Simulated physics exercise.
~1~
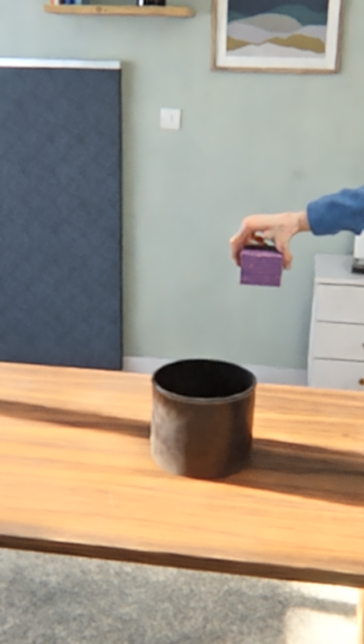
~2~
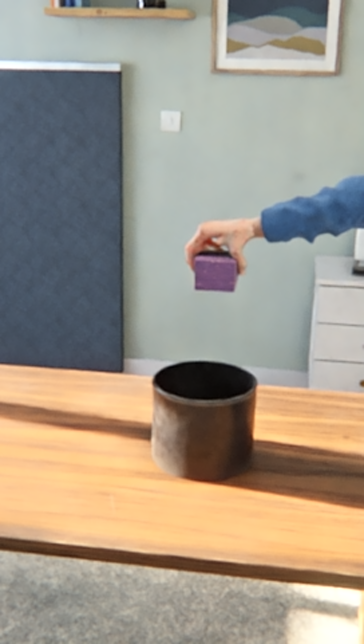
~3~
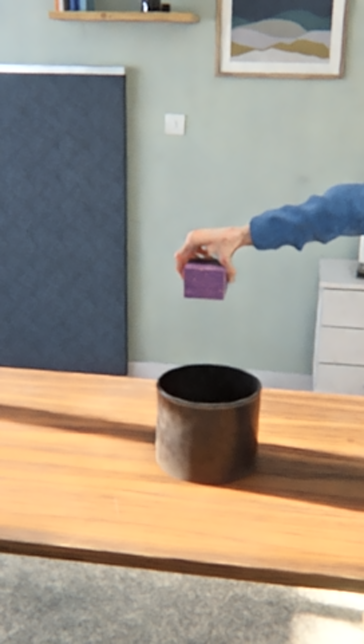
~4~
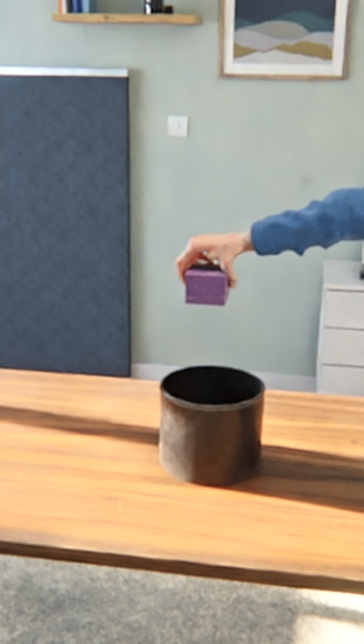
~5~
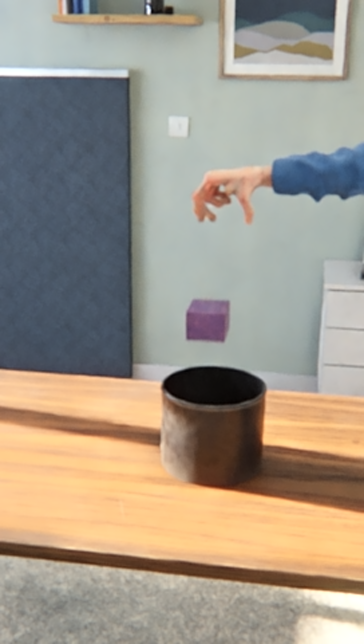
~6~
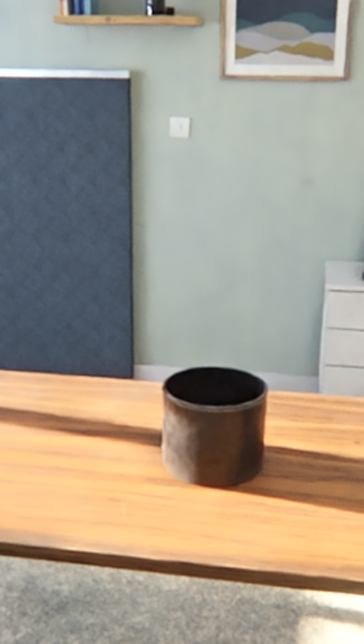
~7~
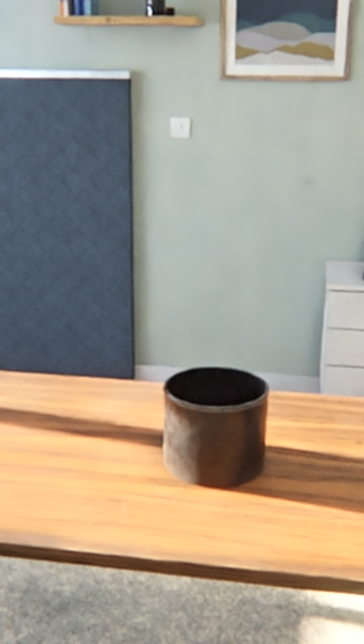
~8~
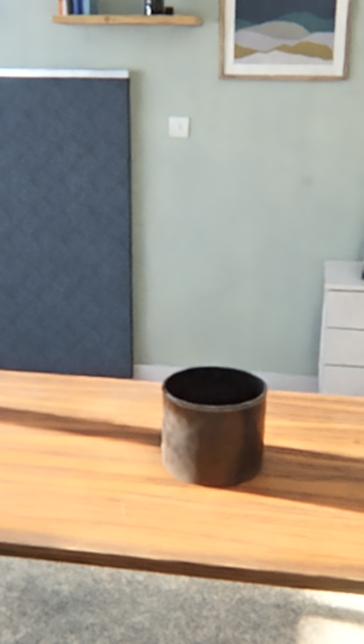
Purple block carried left by a hand above a dark bucket on a wooden table, then released and dropping inside.
